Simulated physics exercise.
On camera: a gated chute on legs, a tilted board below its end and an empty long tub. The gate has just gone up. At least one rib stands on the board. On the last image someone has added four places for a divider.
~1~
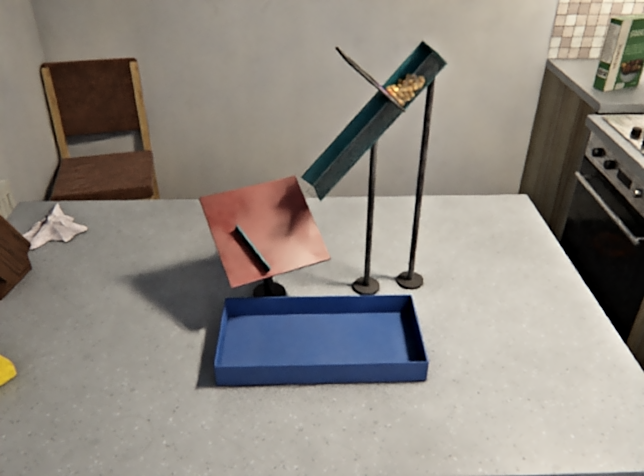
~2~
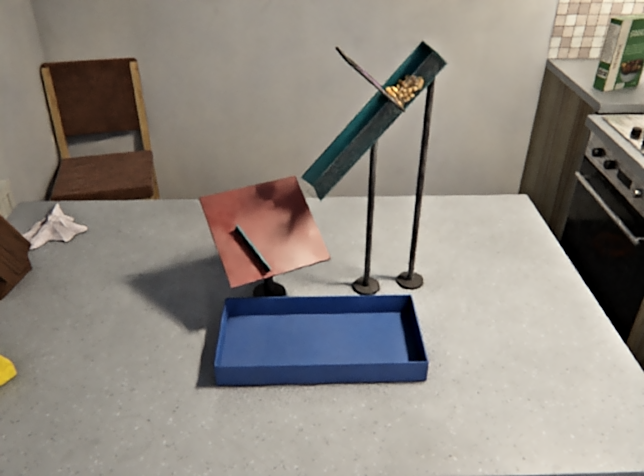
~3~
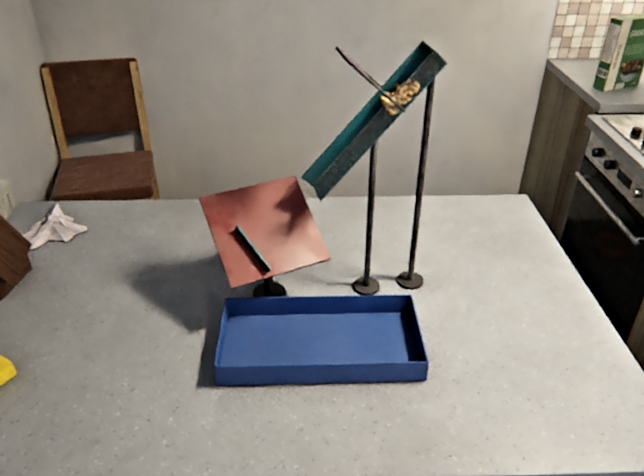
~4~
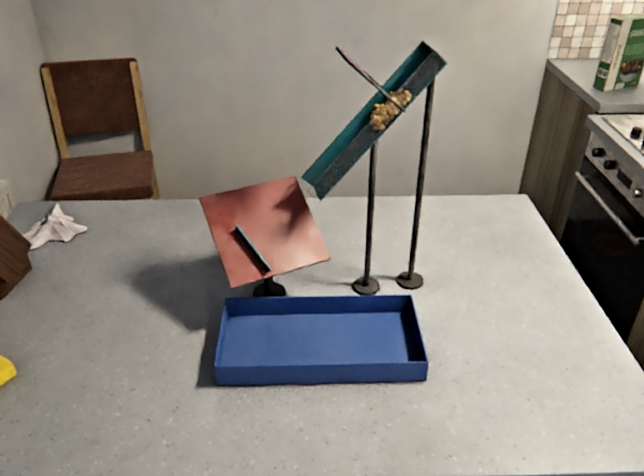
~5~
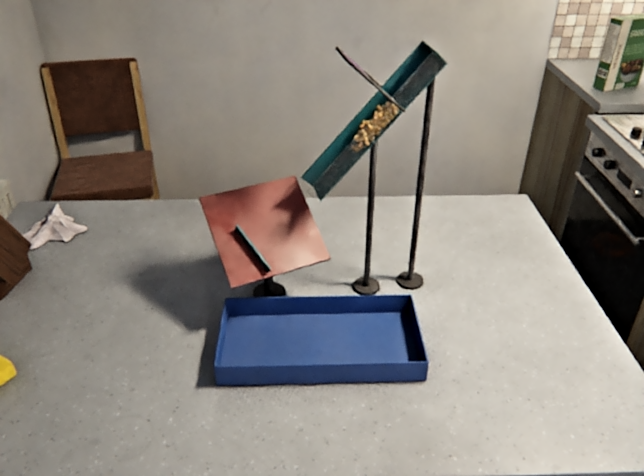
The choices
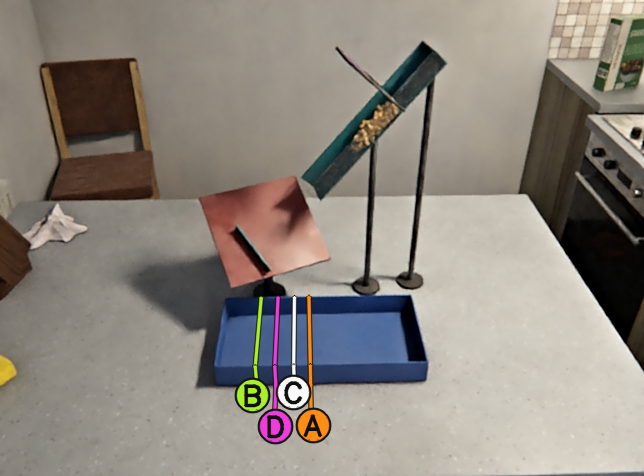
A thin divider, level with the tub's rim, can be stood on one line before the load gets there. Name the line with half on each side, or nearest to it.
The answer is line C.
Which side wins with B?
More lands on the right.
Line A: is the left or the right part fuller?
Left.
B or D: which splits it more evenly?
That is line D.
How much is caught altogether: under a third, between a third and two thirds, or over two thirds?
Over two thirds.
On the marked copy, line A crosses the front rim at (310, 364); line B crosses the front rim at (255, 366); line C crosses the front rim at (293, 365); line D crosses the front rim at (274, 365).
Choosing A, of what is caught, nearly all on the left of the divider, a small part on the right.
Choosing B, of what is caught, none on the left of the divider, all on the right.
Choosing C, of what is caught, about two thirds on the left of the divider, about a third on the right.
Choosing D, of what is caught, a small part on the left of the divider, most on the right.
